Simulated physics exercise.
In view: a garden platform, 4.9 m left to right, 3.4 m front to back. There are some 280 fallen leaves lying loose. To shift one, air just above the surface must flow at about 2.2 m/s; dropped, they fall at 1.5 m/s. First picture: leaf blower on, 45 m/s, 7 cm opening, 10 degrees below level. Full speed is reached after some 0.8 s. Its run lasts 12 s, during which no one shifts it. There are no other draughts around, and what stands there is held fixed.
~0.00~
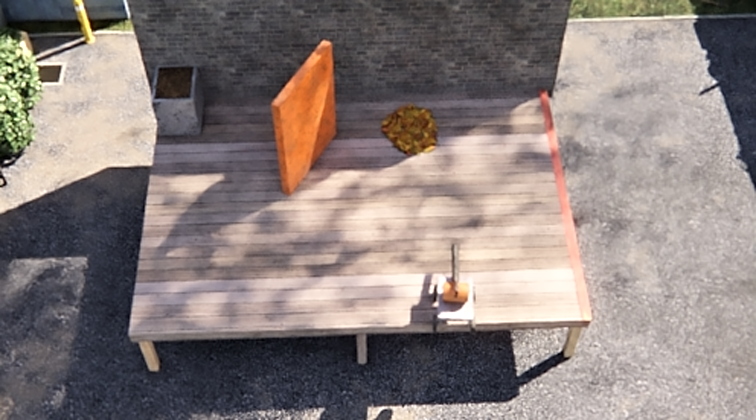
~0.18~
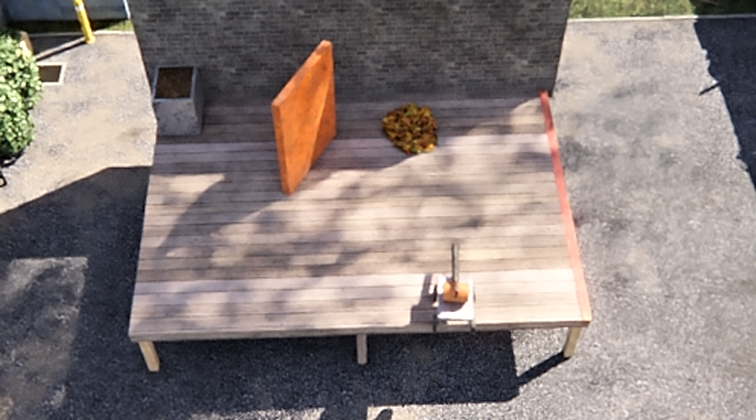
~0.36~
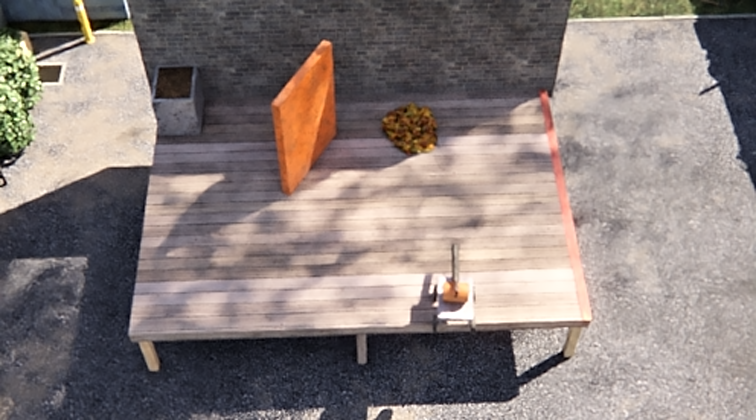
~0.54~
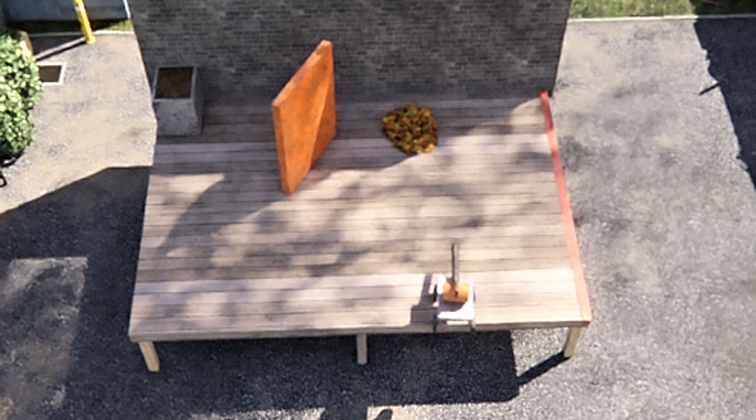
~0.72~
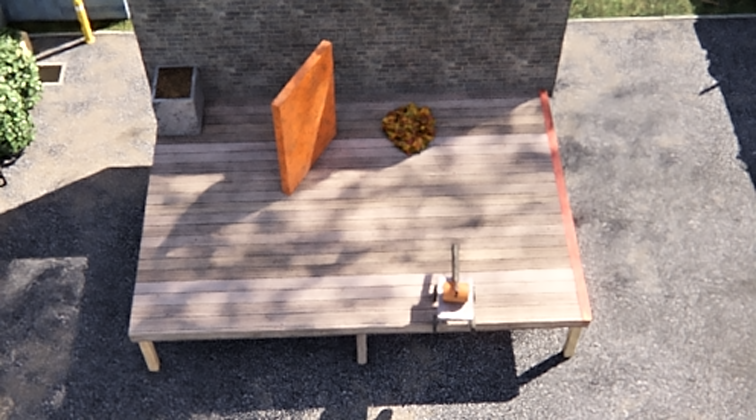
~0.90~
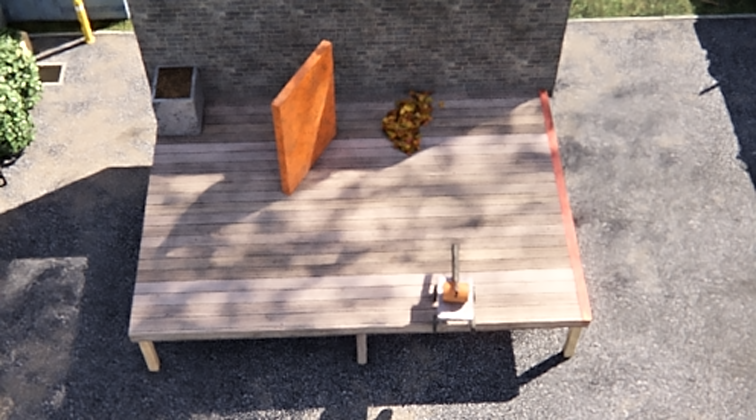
On a wooden garden platform against a brick wall, a small orange leaf blower sits near the front edge, with a tilted orange screen, a planter and a heap of yellow-brown leaves behind it. The leaves lie still at first, then a few shift, and the heap loosens into a ragged, uneven patch.
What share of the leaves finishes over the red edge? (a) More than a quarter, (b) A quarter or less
The answer is b.
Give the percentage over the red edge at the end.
About 0 %.
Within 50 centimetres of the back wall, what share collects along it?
About 100 per cent.
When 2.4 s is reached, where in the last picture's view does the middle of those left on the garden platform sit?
Look about (341, 98) in the last picture.
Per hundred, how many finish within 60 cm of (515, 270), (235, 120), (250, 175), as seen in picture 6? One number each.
I would say some 0 %, 30 % and 0 % respectively.
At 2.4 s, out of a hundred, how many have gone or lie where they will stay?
My guess would be around 15 %.
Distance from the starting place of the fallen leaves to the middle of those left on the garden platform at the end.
The middle is roughly 1.4 m from where it began.
After 2.4 s, 85 % are on the move or not yet settled, 0 % are over the red edge; the middle of those still in play is near (341, 98).
After 3.8 s, 74 % are on the move or not yet settled, 0 % are over the red edge; the middle of those still in play is near (325, 98).
After 6.6 s, 60 % are on the move or not yet settled, 0 % are over the red edge; the middle of those still in play is near (310, 98).
After 12.0 s, at the end, 0 % are over the red edge; the middle of those still in play is near (299, 99).
